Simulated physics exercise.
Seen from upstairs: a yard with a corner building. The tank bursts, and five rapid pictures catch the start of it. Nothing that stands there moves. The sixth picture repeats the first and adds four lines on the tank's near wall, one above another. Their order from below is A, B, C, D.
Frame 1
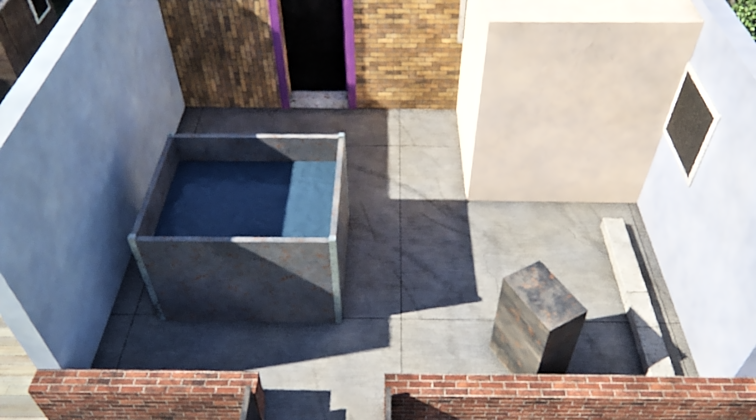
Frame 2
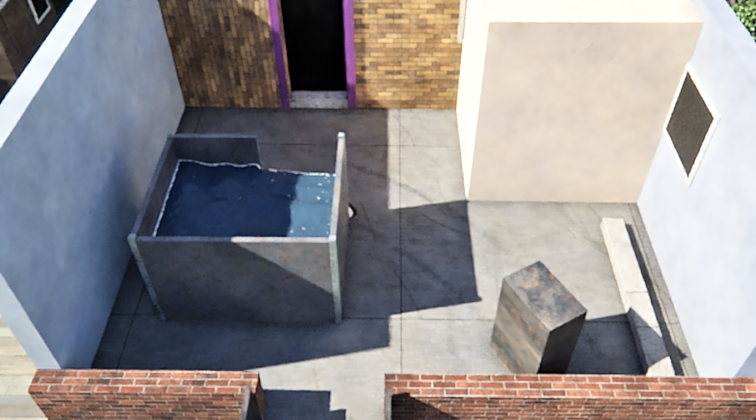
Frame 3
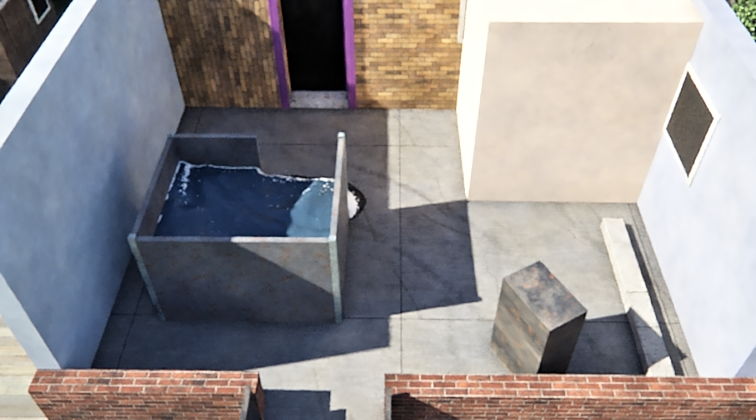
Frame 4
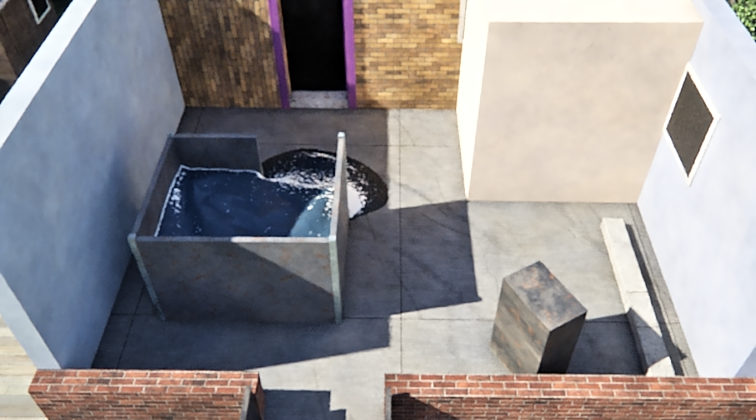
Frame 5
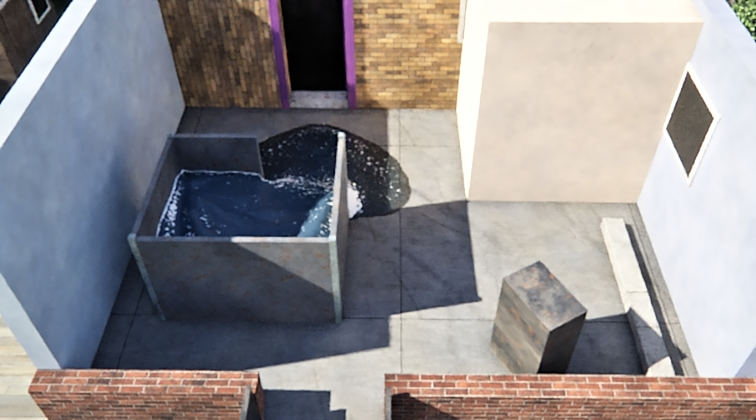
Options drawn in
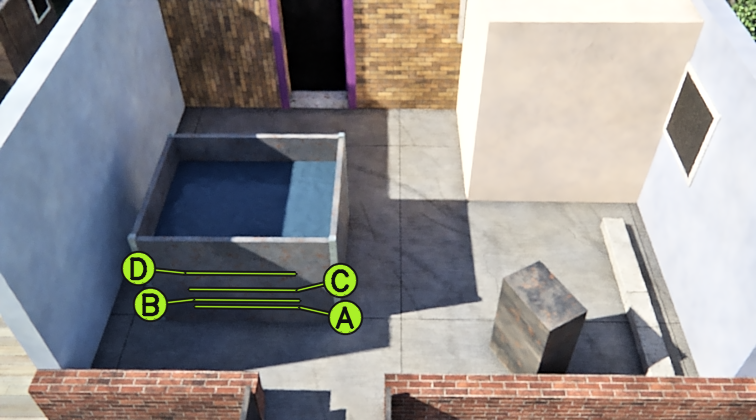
Dark blue water rests in a grey, open-topped tank on the left of a paved yard, seen from upstairs by a still camera. A purple-framed doorway stands in the tan brick wall behind, a cream block and a dark grey box are to the right, and low red brick walls run along the front. Part of the tank's far side disappears, and the water churns white, pours out and spreads in a dark, rounded sheet over the paving behind and to the right.
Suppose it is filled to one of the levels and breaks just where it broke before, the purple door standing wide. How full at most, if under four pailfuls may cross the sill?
B.
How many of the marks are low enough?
Two.
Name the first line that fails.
That would be C.
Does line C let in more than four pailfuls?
Yes, it does.
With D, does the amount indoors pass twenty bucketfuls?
Yes, it does.
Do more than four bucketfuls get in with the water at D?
Yes.
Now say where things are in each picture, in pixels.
The first picture shows water in the tank at rest, its middle at (250, 207); foot of the purple doorway at (320, 108); open gate at (321, 369).
In the second picture, water covers 1 % of the ground, its front hidden from here.
In the third picture, water covers 3 % of the ground, its front hidden from here.
The fourth picture shows front seen at (380, 188), 8 % of the ground wet.
The fifth picture shows front seen at (369, 146), 15 % of the ground wet.
On the marked copy, A at (247, 307); B at (246, 300); C at (243, 289); D at (239, 273); from the bottom up A, B, C, D.
For line A, nothing gets over.
For line B, a bucket or two gets in.
For line C, about 8 bucketfuls get in.
For line D, dozens of bucketfuls pour in.
